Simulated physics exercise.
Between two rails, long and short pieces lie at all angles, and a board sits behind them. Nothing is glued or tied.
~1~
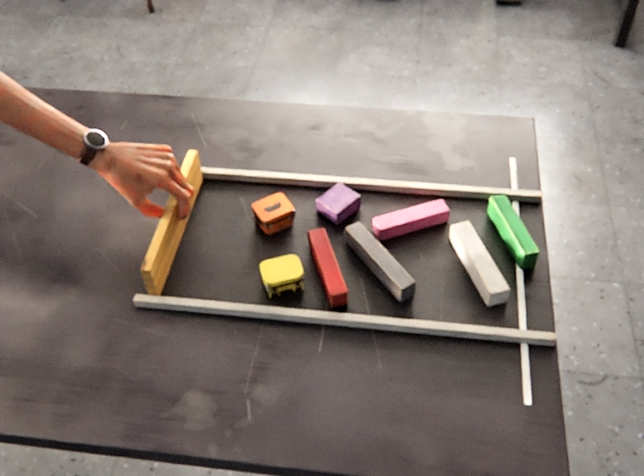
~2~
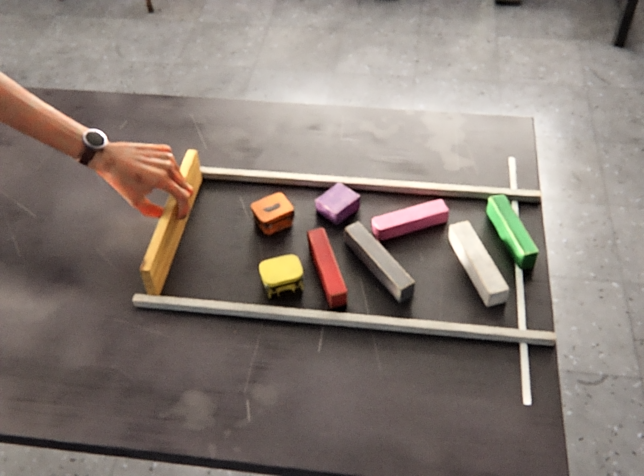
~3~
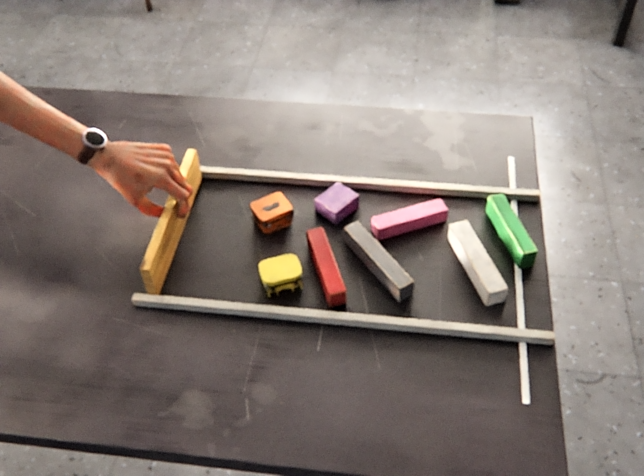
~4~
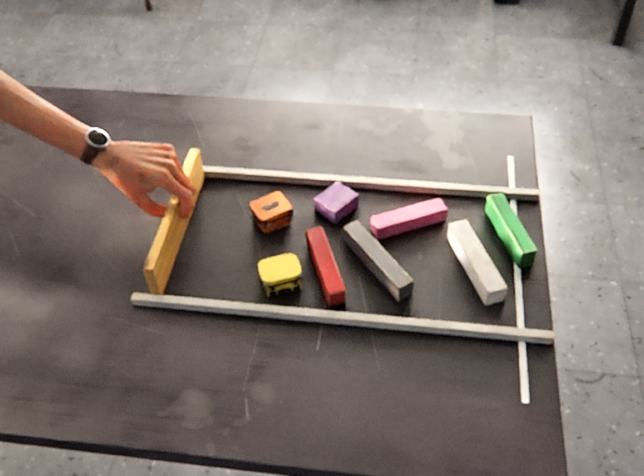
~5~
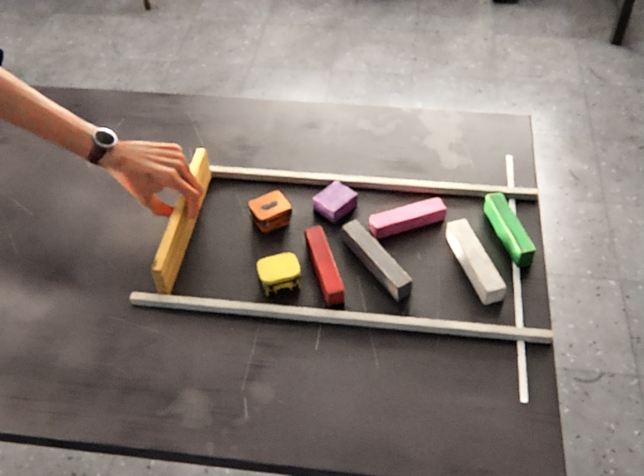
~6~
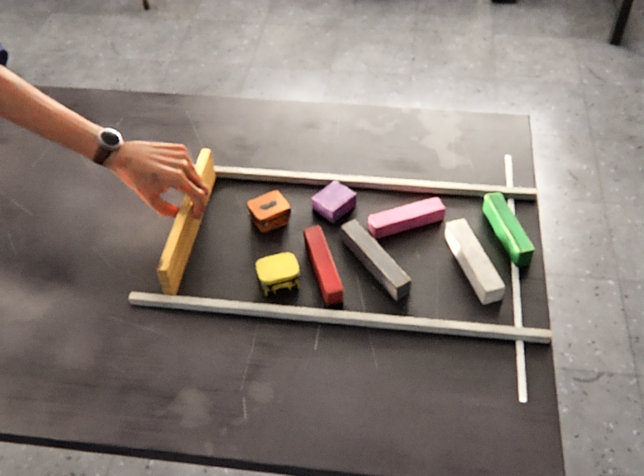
A hand wearing a dark watch grips a yellow board at the left of a dark tabletop, seen from above at an angle, with grey floor beyond. Between two pale rails lie an orange block, a yellow case, and purple, red, grey, pink, white and green pieces, with a thin pale strip crossing at right. The hand holds nearly still, then slides the board slightly right, while the pieces stay put.
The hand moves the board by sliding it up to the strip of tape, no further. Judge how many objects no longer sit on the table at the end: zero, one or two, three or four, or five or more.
Falls come to a total above four.
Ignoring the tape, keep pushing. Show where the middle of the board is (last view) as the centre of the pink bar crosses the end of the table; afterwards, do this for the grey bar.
The middle would be close to (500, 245) and then close to (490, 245).
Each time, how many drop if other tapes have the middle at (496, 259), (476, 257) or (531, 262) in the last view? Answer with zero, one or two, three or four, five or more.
Taking the three tapes one at a time, the answers are three to four, then 1 or 2, then more than four.
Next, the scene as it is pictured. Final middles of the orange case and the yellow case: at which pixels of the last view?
(529, 230) and (540, 315).
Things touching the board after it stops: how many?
Total: 3.
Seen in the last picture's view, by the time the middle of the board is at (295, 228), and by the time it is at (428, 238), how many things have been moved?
Moved so far: 4, then 8.
Soon after, none off yet; green stick at rest near (508, 229); white bar at rest near (473, 260); pink bar at rest near (407, 218).
Then, none off yet; green stick moving near (515, 227); white bar moved a little near (499, 266); pink bar moved about its own width near (471, 222).
At rest, the number that fall off is five or more; fallen, red stick, grey bar, pink bar, white bar and green stick.
